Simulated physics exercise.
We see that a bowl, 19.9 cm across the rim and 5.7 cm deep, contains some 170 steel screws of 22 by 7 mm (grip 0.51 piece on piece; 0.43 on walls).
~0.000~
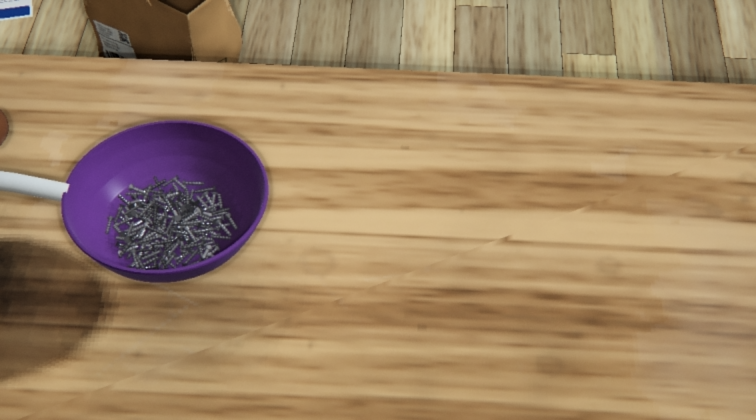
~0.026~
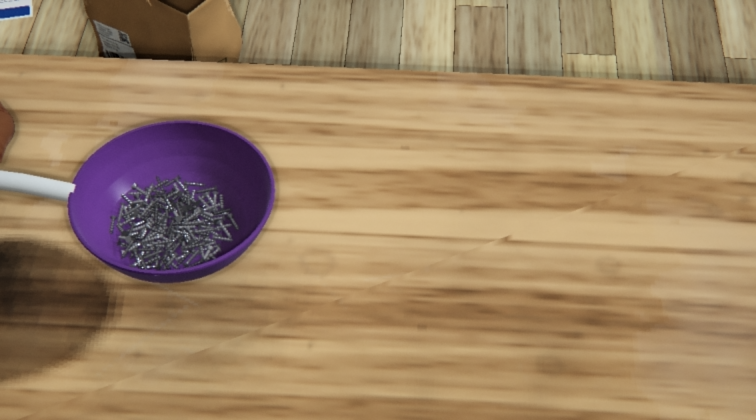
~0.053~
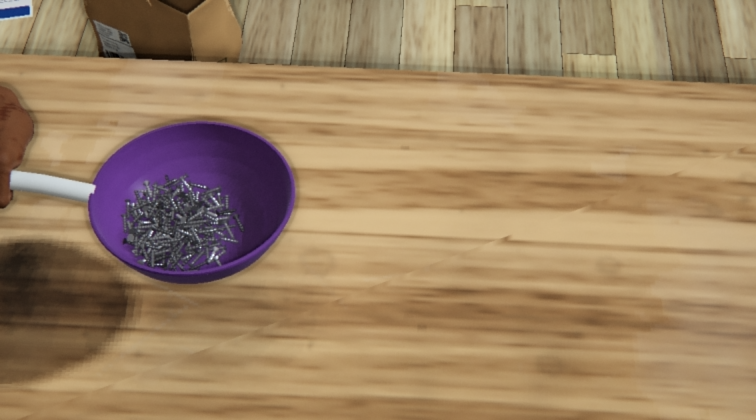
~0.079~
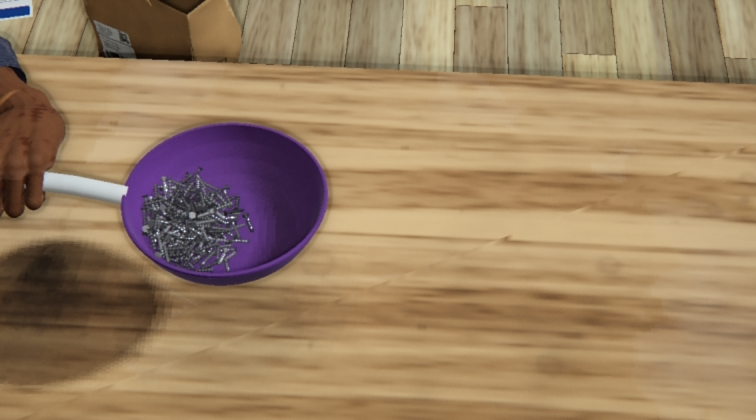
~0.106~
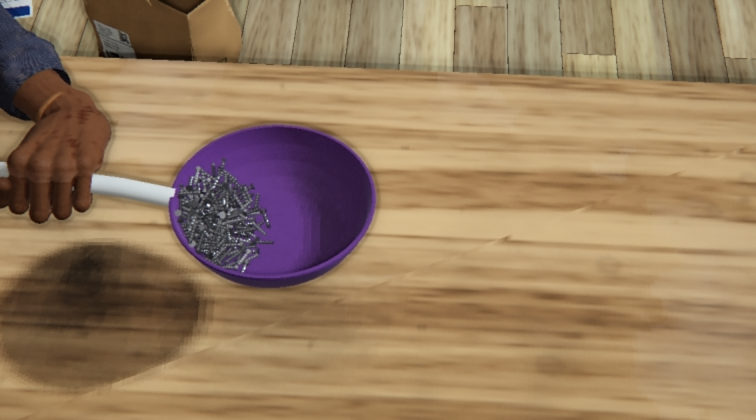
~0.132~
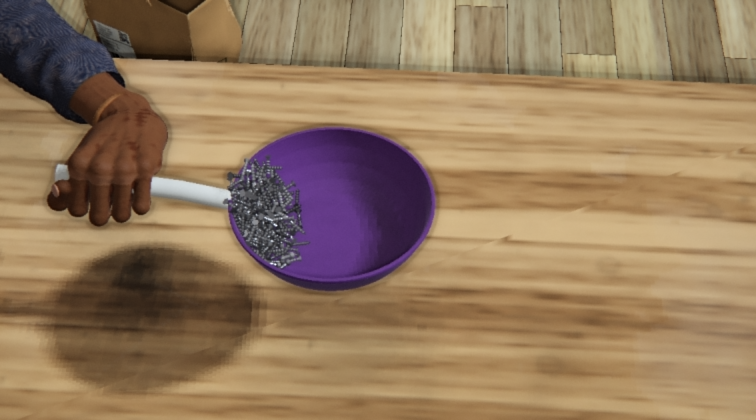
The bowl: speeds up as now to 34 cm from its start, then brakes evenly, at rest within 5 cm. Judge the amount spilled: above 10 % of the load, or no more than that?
Above 10 %.
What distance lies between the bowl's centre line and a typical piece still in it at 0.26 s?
Roughly 8.0 centimetres, I'd say.
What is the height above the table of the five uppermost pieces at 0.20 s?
Height above table: About 21 cm.
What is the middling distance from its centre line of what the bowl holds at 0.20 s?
I'd put it near 7.5 cm.
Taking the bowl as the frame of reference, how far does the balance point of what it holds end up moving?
The distance is some 3.5 cm from start to finish.
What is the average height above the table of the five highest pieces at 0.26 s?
21 cm.
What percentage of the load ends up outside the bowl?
Some 55 per cent of it.
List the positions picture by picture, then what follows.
In the first frame, bowl at (181, 273); tilt 0 degrees; moved 0.0 cm; leading edge at (265, 197); top of the load at (181, 185).
In the second frame, bowl at (187, 273); tilt 0 degrees; moved 0.6 cm; leading edge at (272, 197); top of the load at (182, 187).
In the third frame, bowl at (206, 275); tilt 0 degrees; moved 2.7 cm; leading edge at (292, 198); top of the load at (199, 186).
In the fourth frame, bowl at (236, 277); tilt 0 degrees; moved 5.9 cm; leading edge at (325, 200); top of the load at (177, 183).
In the fifth frame, bowl at (280, 280); tilt 0 degrees; moved 10.7 cm; leading edge at (373, 202); top of the load at (229, 175).
In the sixth frame, bowl at (335, 284); tilt 0 degrees; moved 16.5 cm; leading edge at (433, 204); top of the load at (245, 170). Its speed is now 2.53 m/s.
After 0.20 s, tilt 0 degrees; bowl 90 %, in the air 10 %; middle of all pieces near (464, 217).
Then, at 0.26 s, tilt 0 degrees; bowl 95 %, in the air 5 %; middle of all pieces near (629, 219).
Then, at 0.32 s, tilt 0 degrees; bowl 55 %, in the air 45 %; middle of all pieces near (665, 196).
After 0.37 s, tilt 0 degrees; bowl 50 %, in the air 50 %; middle of all pieces near (688, 189).
At rest (1.1 s), bowl 45 %, fallen right of where it stops 50 %.
